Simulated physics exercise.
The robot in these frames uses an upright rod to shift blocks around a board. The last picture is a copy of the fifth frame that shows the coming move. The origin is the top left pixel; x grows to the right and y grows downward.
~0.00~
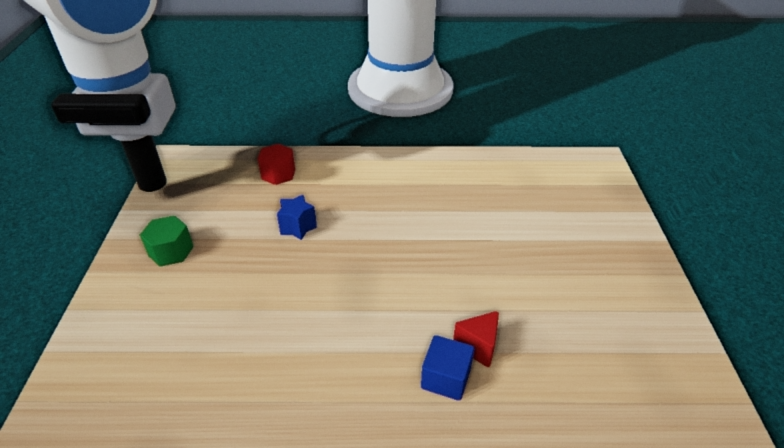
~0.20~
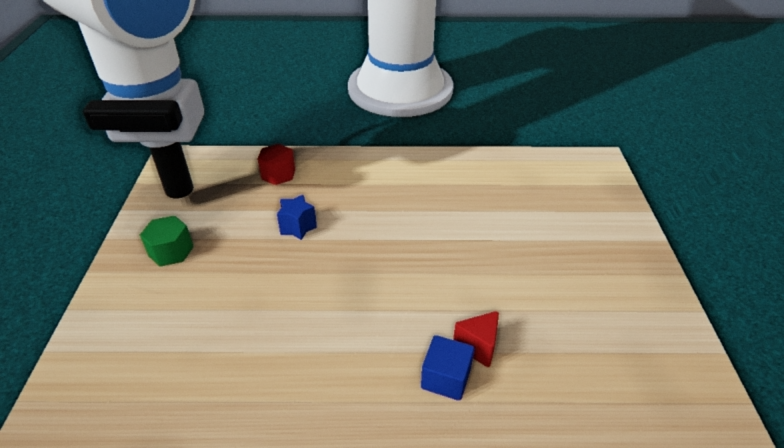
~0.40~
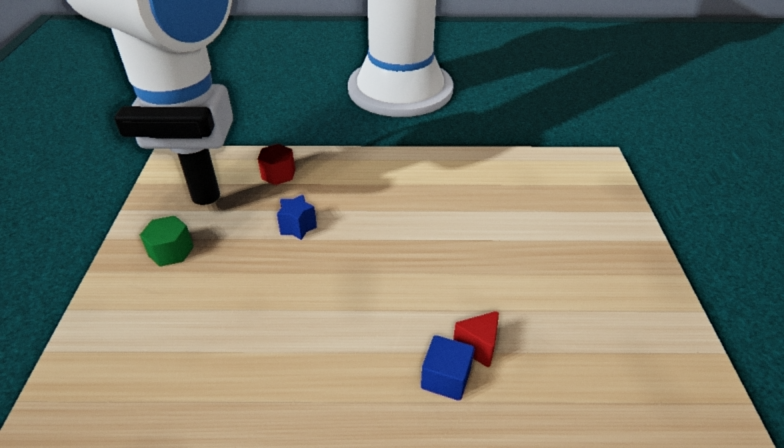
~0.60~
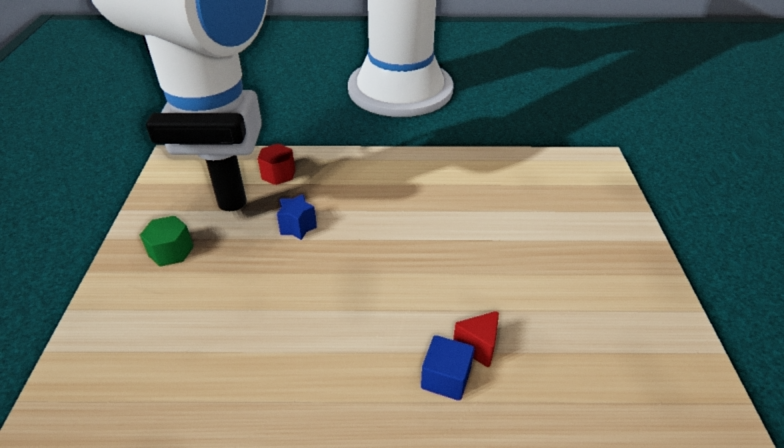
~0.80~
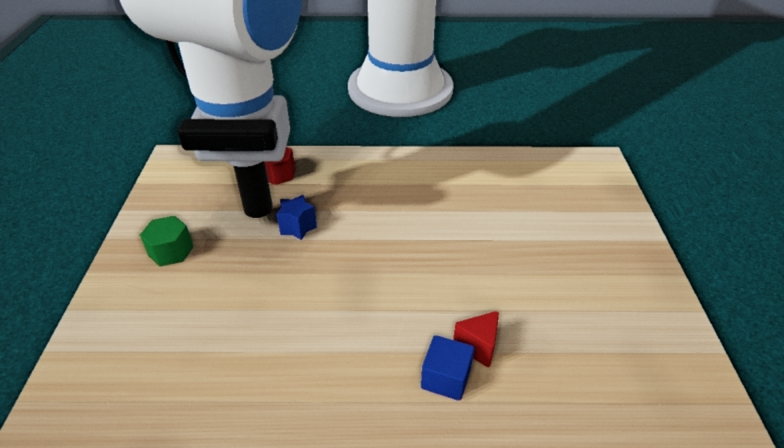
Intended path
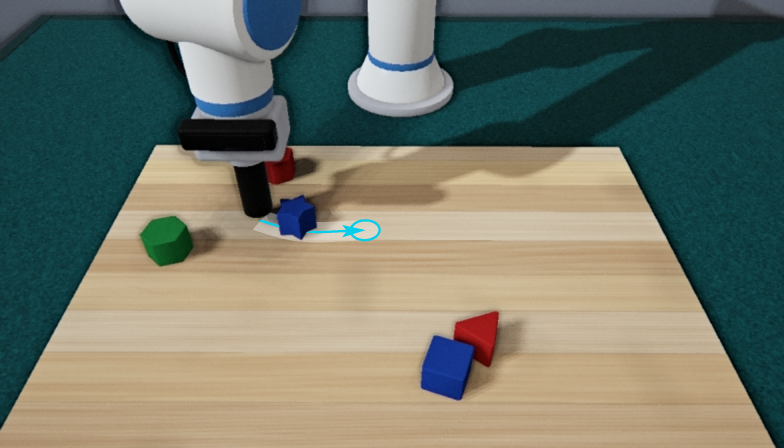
Robot arm with a black upright rod sliding right across a wooden board toward a blue star-shaped block, the blocks staying still.
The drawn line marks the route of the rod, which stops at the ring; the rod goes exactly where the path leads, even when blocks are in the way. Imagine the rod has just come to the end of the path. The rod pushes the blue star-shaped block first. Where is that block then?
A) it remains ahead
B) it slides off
I'll go with A - it remains ahead.
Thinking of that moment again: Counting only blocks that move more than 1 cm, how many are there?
Count: 1.
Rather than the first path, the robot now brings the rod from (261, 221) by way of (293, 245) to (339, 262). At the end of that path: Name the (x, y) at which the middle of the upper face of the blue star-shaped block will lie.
I'd say the blue star-shaped block ends with its top centre at (318, 212).
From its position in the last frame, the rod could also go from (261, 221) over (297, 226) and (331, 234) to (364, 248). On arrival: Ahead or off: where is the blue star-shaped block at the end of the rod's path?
It is still ahead of the rod.
Path on the board, from (261, 221) through (310, 232) to (365, 230).
The first path, step by step. One third of the way, rod at (291, 218); blue star-shaped block at (318, 210).
Two thirds of the way, rod at (328, 220); blue star-shaped block at (355, 212).
At the end, rod at (365, 218); red hexagonal block in place; blue star-shaped block at (393, 210).
